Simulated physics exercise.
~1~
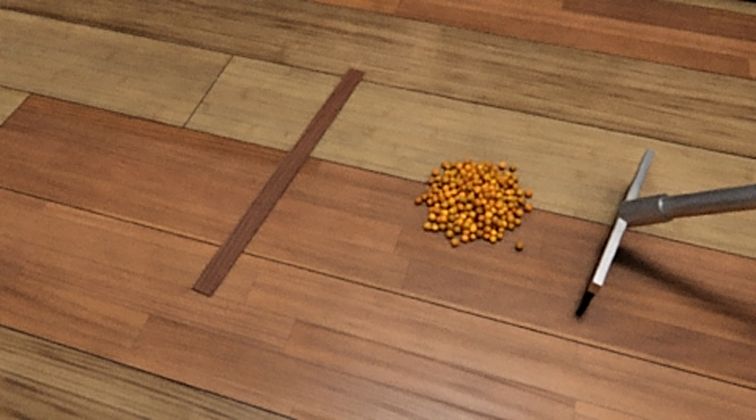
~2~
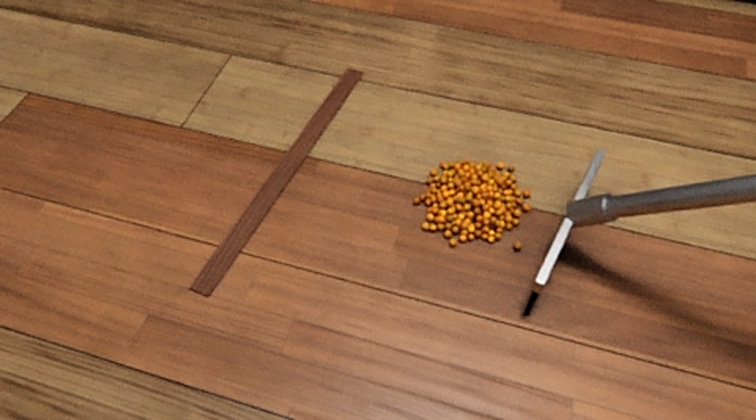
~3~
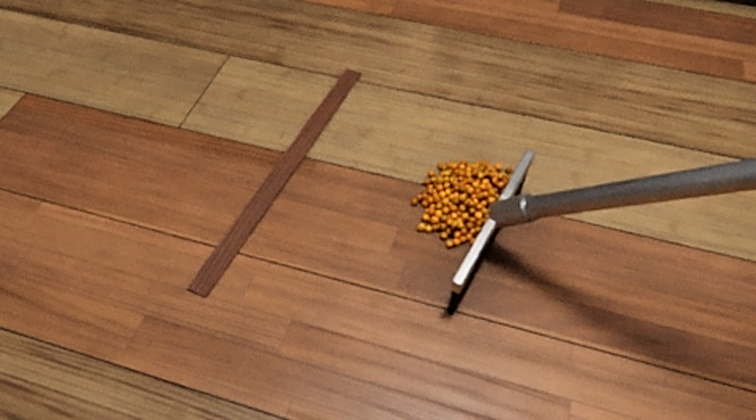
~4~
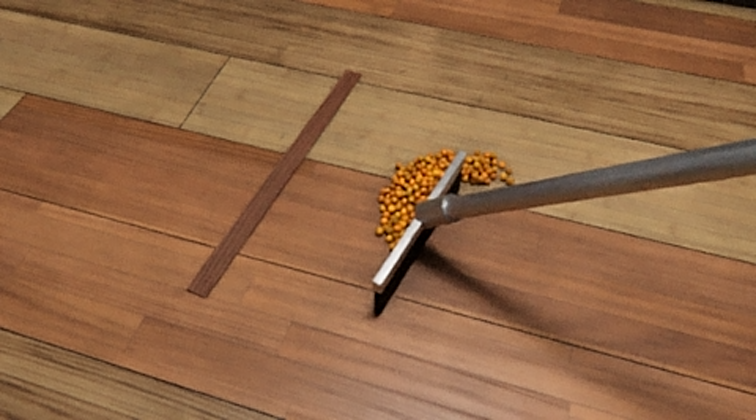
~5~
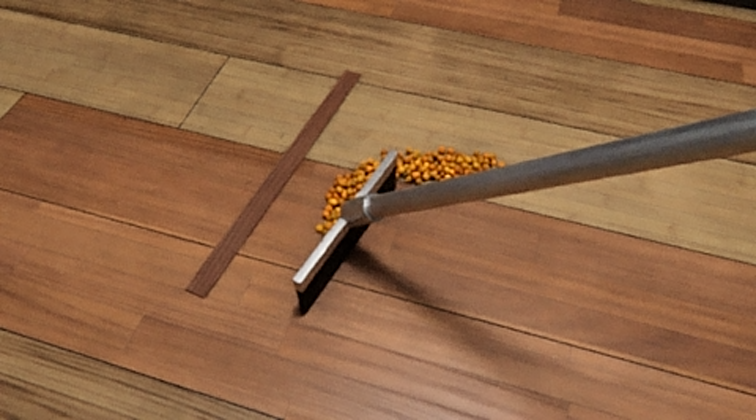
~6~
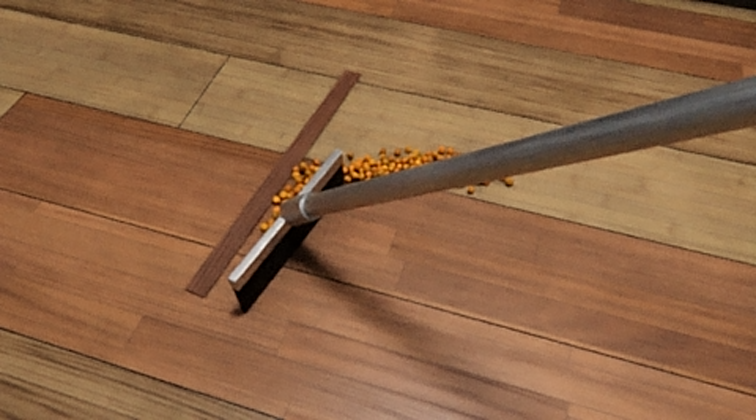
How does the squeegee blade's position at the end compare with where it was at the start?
At the start the blade was off to the right of the kernel pile, well away from the brown strip. By the end it had moved far to the left and was close to the strip's right side.
